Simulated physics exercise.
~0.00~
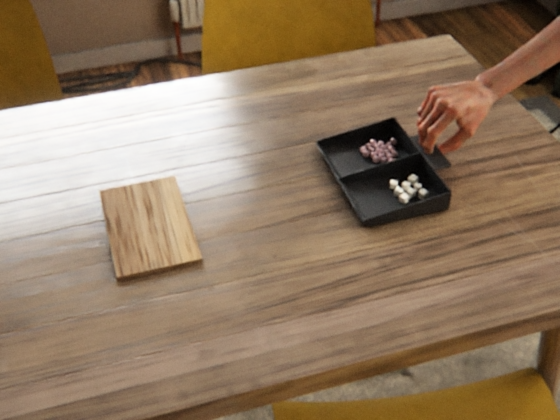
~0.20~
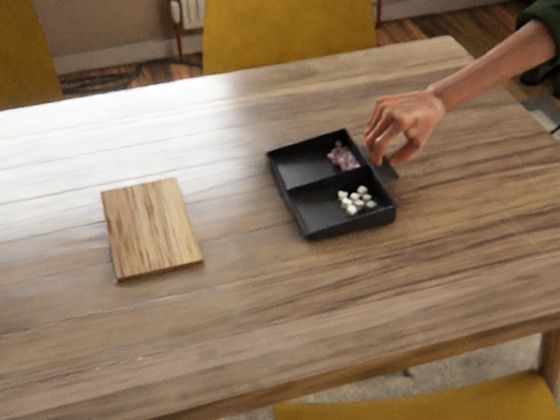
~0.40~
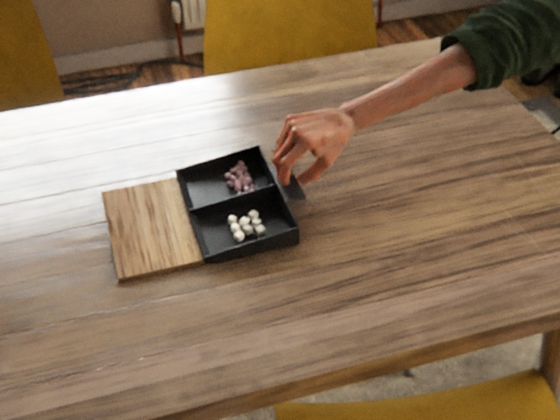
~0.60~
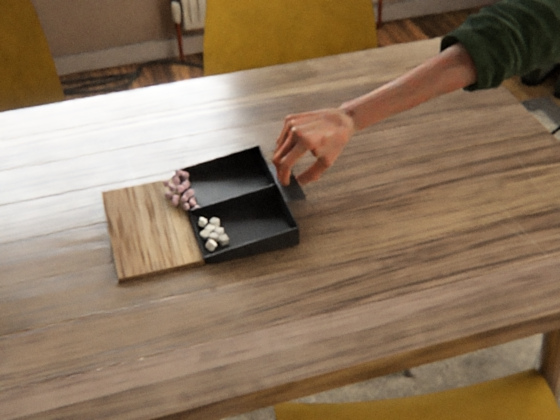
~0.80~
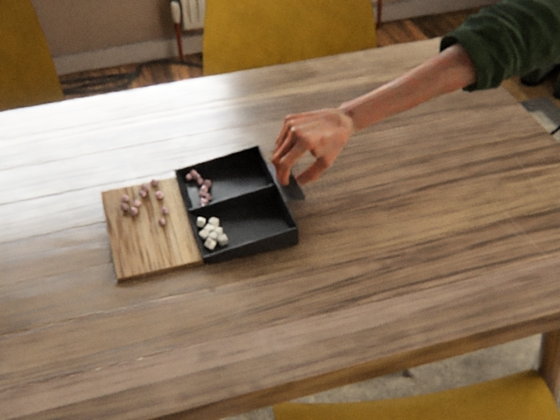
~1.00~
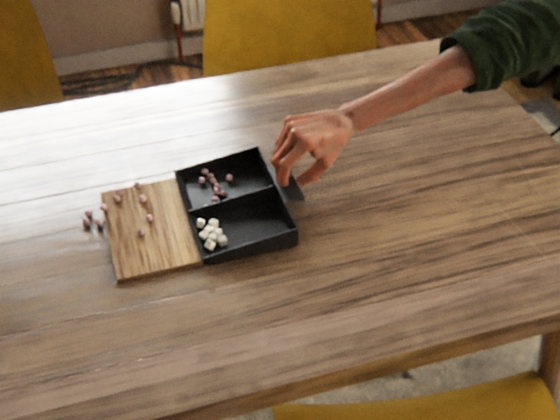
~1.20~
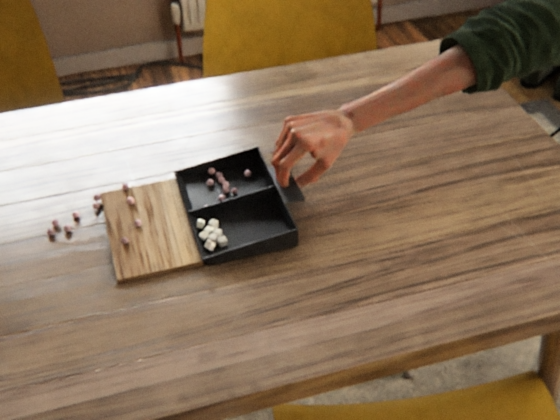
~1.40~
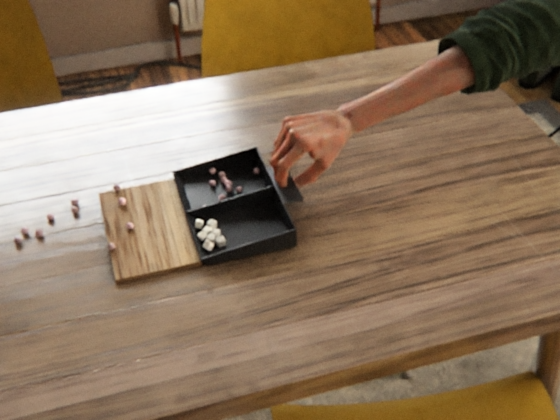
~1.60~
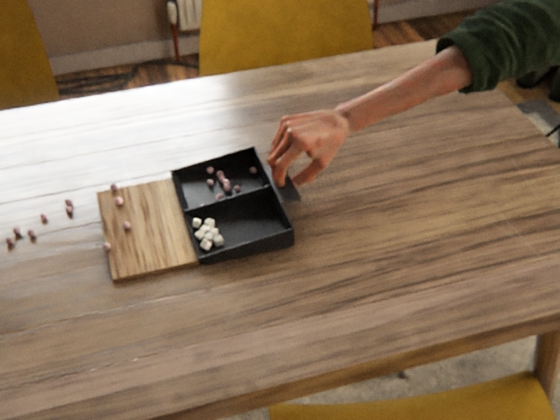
A hand slides a black tray left into a board, spilling some pinkish pieces while white ones stay.
